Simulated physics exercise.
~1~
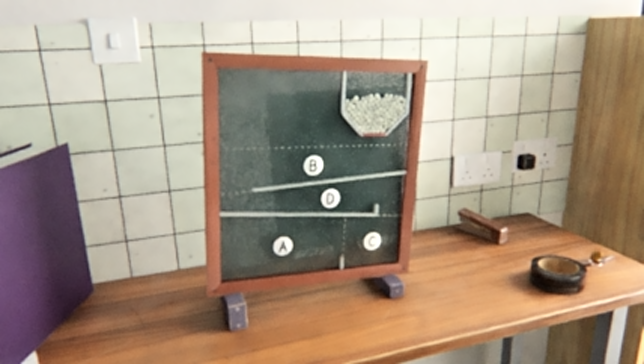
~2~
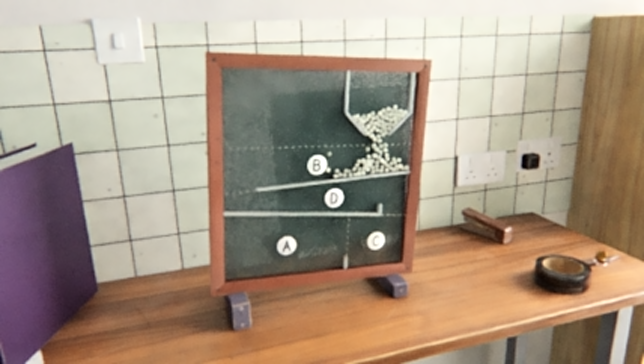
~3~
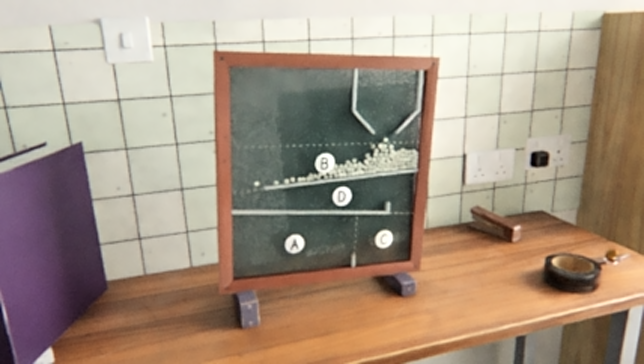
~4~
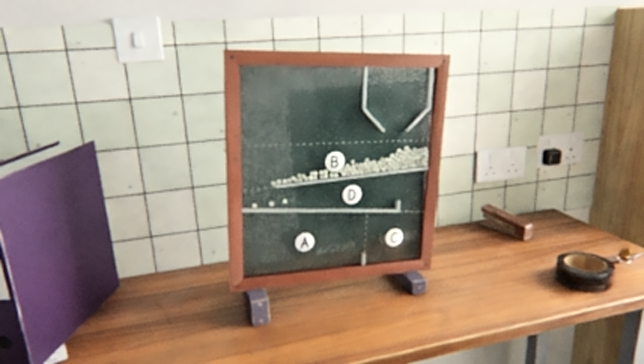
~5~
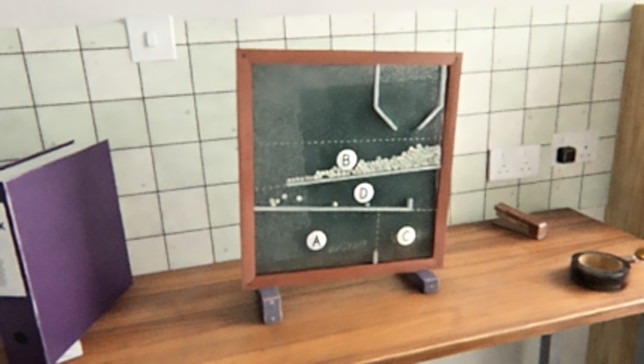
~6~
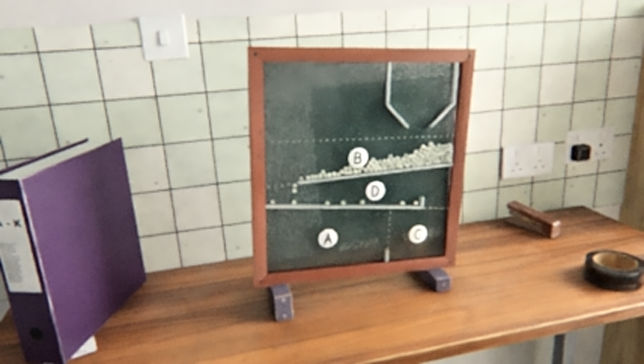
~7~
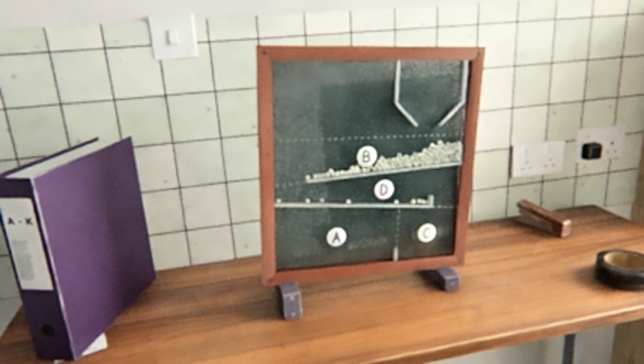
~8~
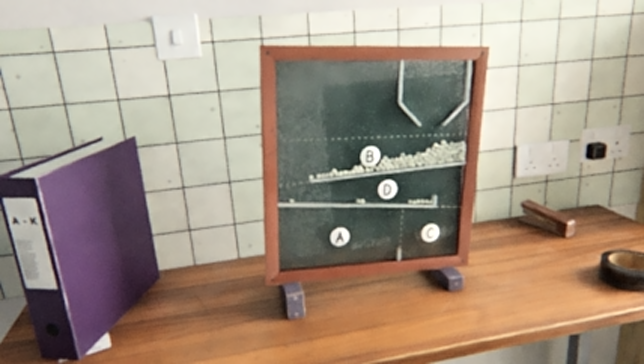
To begin with, small white balls fill a hopper at the upper right of a dark, wood-framed case standing on a wooden worktop, with sections lettered A, B, C and D. The balls then pour out of the hopper onto the sloping shelf below. They pile up at the right and spread down the slope to the left as the hopper empties. A few drop off the shelf's lower left end onto the ledge beneath and scatter rightward along it. Meanwhile, the view pans slightly left, showing more of a purple binder. Finally, most balls rest in B, with a few in D, while A and C stay empty.
